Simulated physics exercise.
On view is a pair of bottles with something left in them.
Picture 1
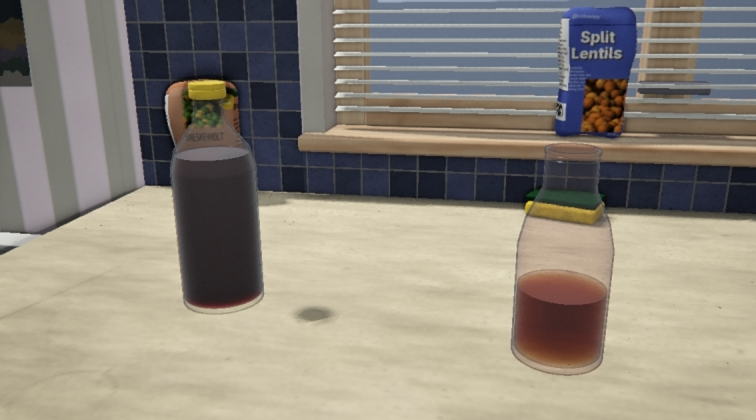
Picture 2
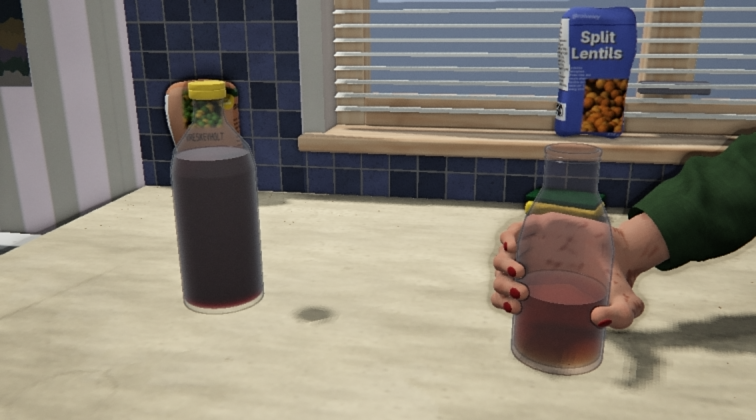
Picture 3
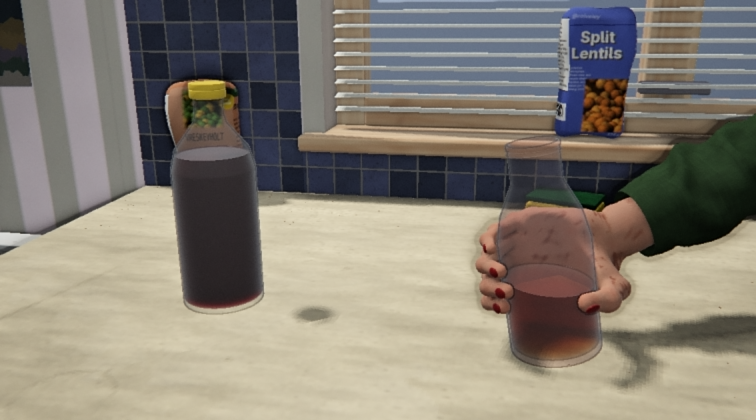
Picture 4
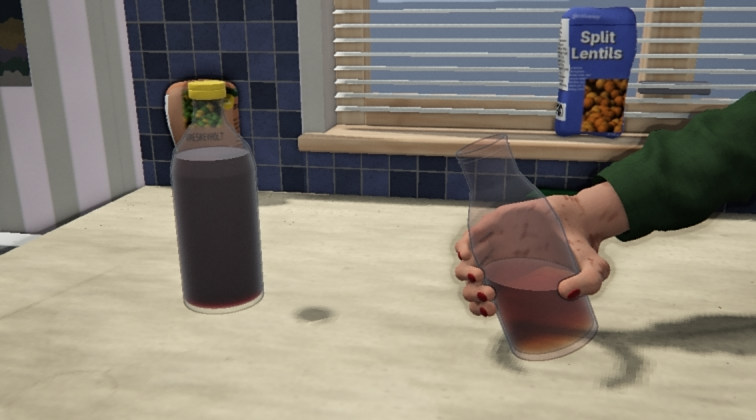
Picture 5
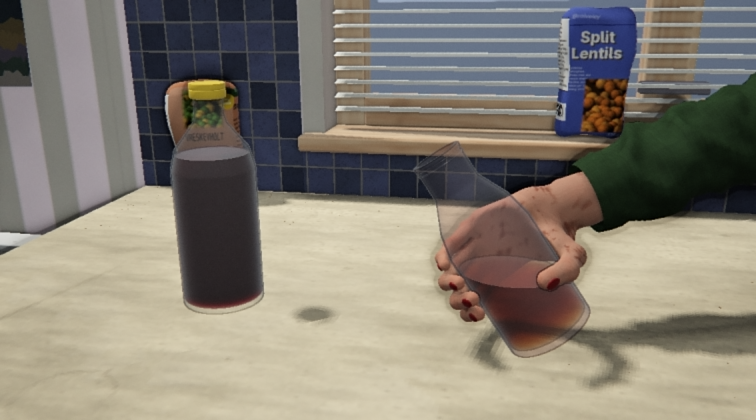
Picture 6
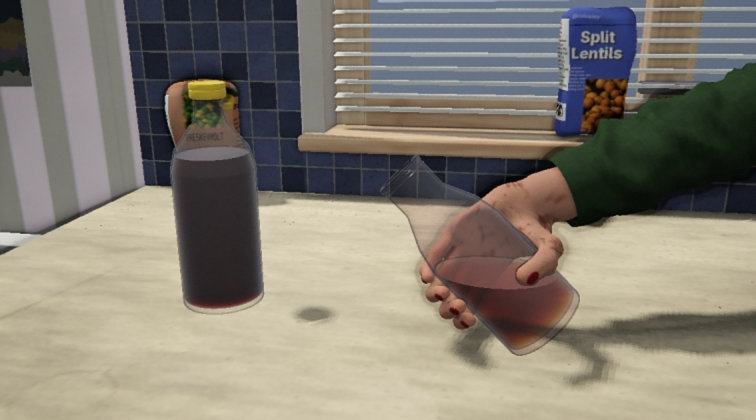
A hand with red nails and a green sleeve reached in from the right, grasped the open bottle of reddish liquid and tilted it steadily leftward, while the darker bottle on the left stood still.
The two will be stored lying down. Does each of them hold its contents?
Left: Yes; right: No.
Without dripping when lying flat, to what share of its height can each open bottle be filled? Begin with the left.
First one 24 %, second one 14 %.
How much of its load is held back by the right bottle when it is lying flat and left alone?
About 45 %.
Shortly, the right bottle is nearly down; right bottle, no leak.
Then, the right bottle lies flat; right bottle, it leaks.
At the finish, both lie flat; right bottle, it leaks; left bottle, no leak.
